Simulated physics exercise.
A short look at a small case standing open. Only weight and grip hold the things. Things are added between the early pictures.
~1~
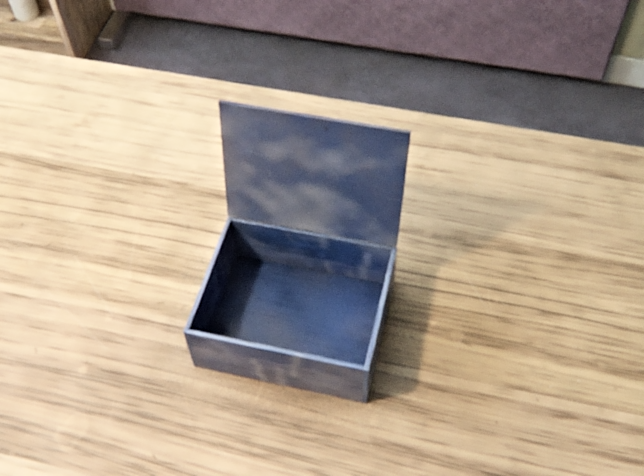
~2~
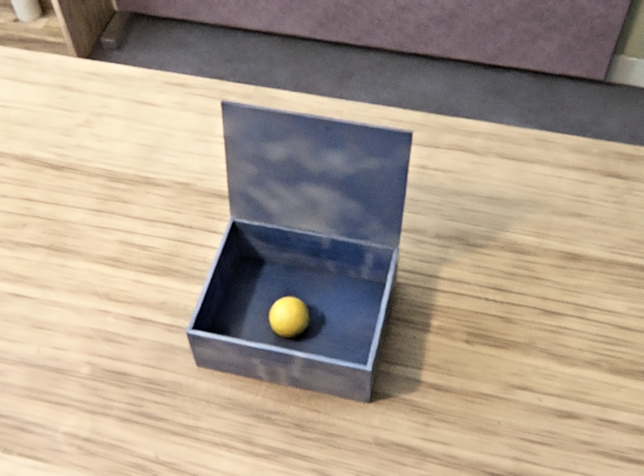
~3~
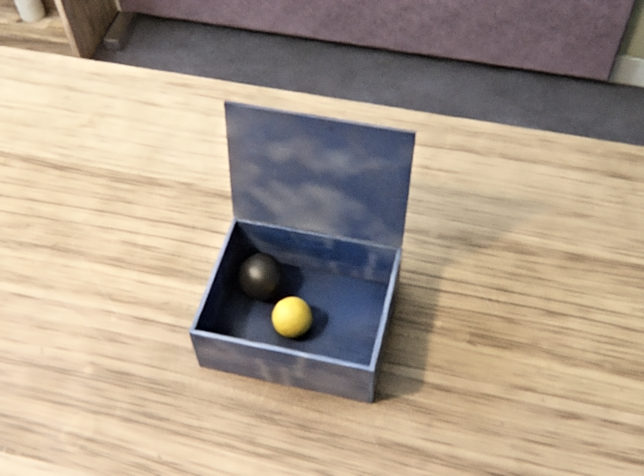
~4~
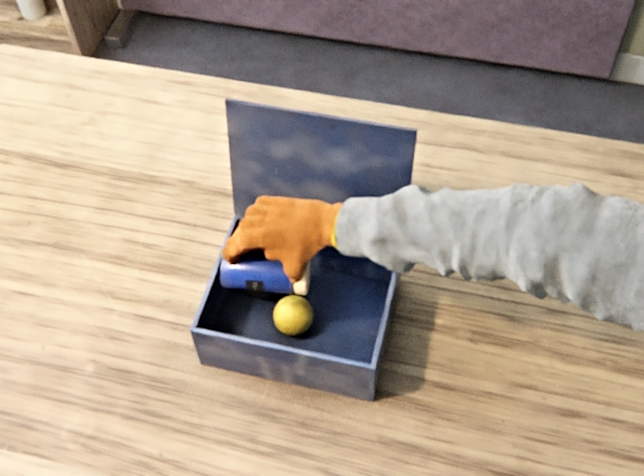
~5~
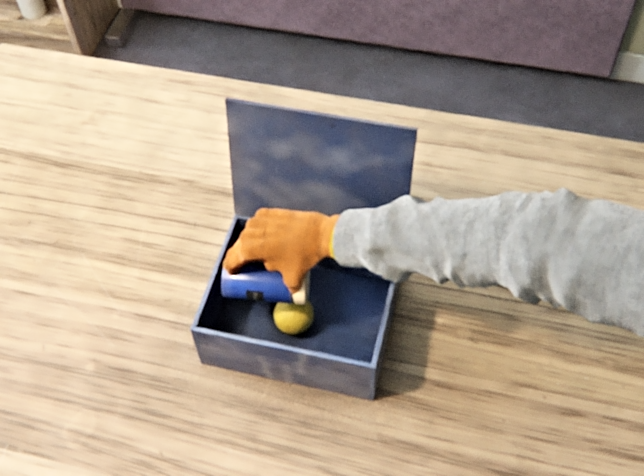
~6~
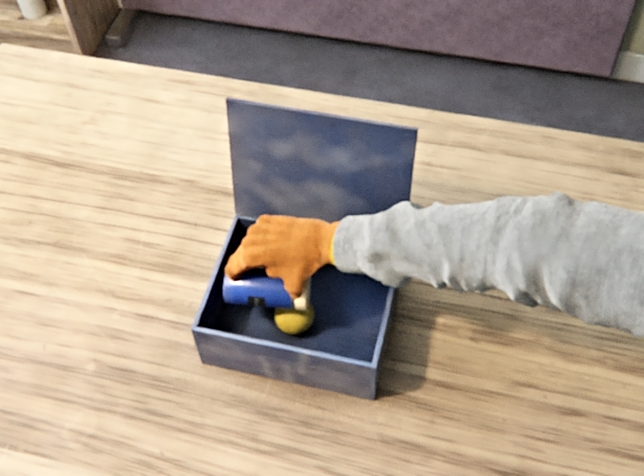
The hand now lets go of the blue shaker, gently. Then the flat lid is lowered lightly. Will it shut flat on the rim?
As it turns out, it will not close.
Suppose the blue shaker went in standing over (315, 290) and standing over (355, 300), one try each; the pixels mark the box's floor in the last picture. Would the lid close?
First, it stays ajar; second, it stays ajar.
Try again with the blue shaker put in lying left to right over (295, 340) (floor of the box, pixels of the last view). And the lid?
Then it closes.
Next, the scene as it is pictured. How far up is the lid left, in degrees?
Some 12° above the rim.
Then, 0.60 s after the last picture, blue shaker rolled about its own width near (255, 304); yellow lemon rolled about its own width.
Then, 1.40 s after the last picture, lid 76° above the rim; blue shaker rolled about its own width near (244, 298); yellow lemon rolled about its own width; black ball rolled a little.
Then, 1.80 s after the last picture, lid 31° above the rim; blue shaker rolled about its own width near (247, 301); yellow lemon rolled about its own width.
Then, 2.90 s after the last picture, lid 13° above the rim; blue shaker rolled about its own width near (249, 302); yellow lemon rolled about its own width.
At rest, lid 13° above the rim; moved from the start, blue shaker and yellow lemon; black ball in place. Seen from the same camera at the end, blue shaker near (249, 302).
